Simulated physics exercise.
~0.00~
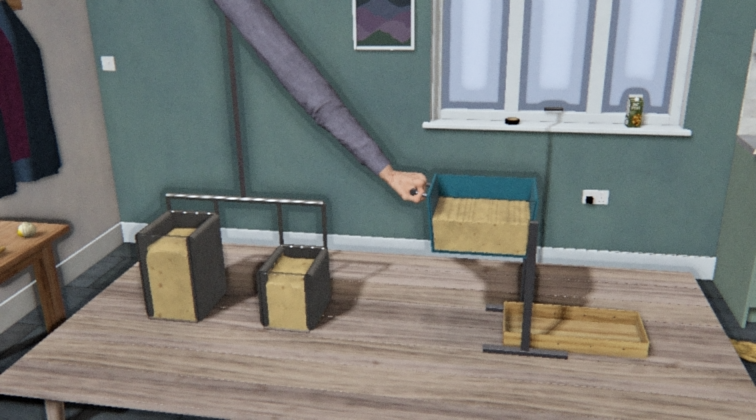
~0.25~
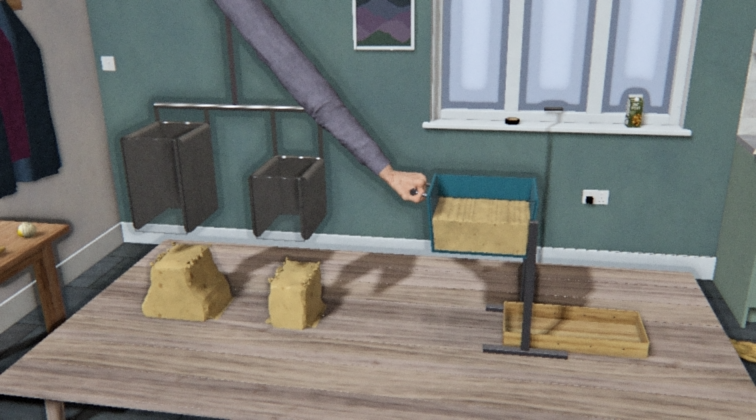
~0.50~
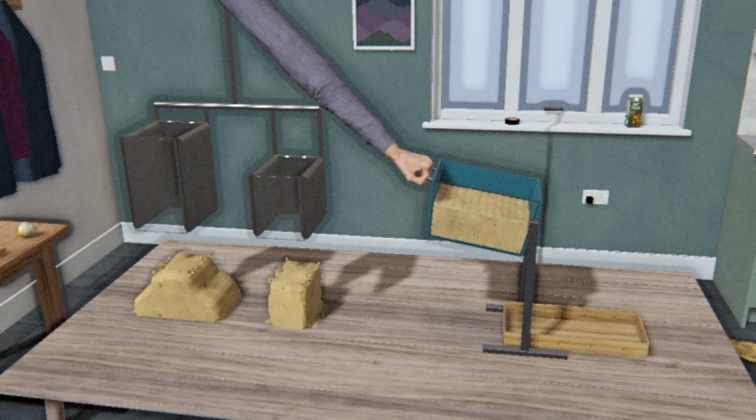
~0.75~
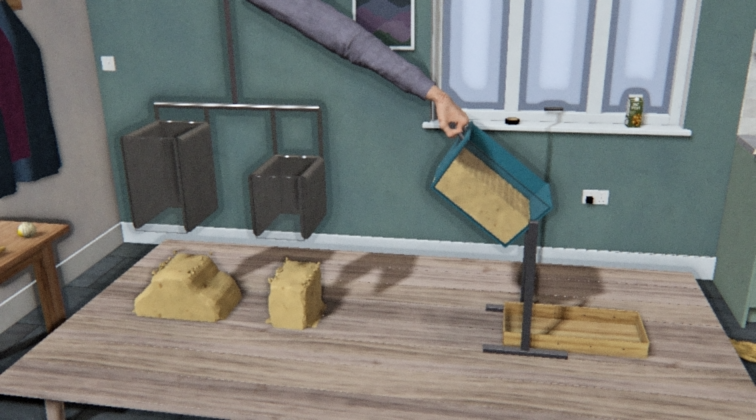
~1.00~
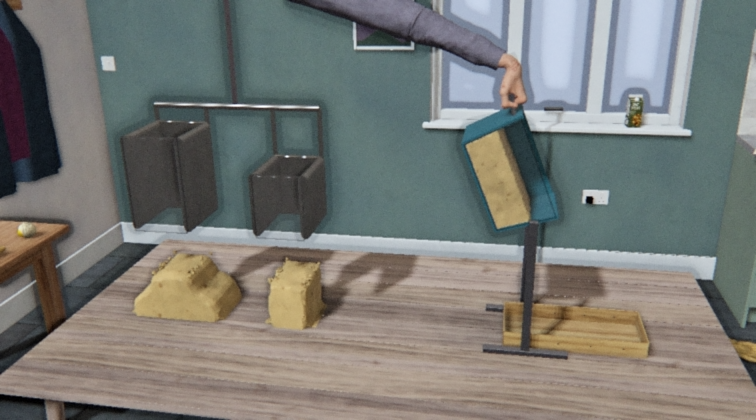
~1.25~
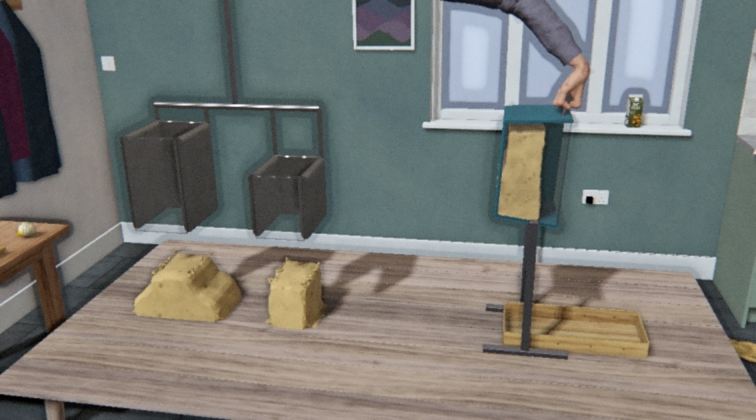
Hand tilting a teal tub of tan paste upright on a stand after two dark moulds lift off slumping blocks.
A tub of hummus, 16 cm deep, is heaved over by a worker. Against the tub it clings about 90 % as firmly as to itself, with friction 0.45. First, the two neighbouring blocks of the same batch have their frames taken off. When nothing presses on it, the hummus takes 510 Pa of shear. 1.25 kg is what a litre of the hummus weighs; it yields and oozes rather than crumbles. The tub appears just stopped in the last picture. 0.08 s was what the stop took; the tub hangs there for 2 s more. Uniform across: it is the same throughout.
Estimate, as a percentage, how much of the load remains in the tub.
I would say about 45 per cent remains in the tub.
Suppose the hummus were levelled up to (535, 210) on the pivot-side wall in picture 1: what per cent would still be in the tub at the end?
That gives some 30 %.
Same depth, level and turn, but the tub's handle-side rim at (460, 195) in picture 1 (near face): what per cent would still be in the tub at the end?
Close to 100 per cent would still be in the tub.
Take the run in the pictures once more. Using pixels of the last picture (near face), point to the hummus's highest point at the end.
Looking at the last picture, I'd put it at about (522, 190).
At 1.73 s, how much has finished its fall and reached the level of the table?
0 %.
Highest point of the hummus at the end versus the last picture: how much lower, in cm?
The top ends up some 16 cm below its level in the last picture.
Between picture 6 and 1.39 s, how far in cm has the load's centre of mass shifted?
5 cm.
After 1.39 s, the tub is at 93 degrees and holds 100 %.
After 1.56 s, the tub is at 93 degrees and holds 60 %.
After 1.73 s, the tub is at 93 degrees and holds 45 %.
After 1.90 s, the tub is at 93 degrees and holds 45 %.
After 3.25 s, the tub is at 93 degrees and holds 45 %.
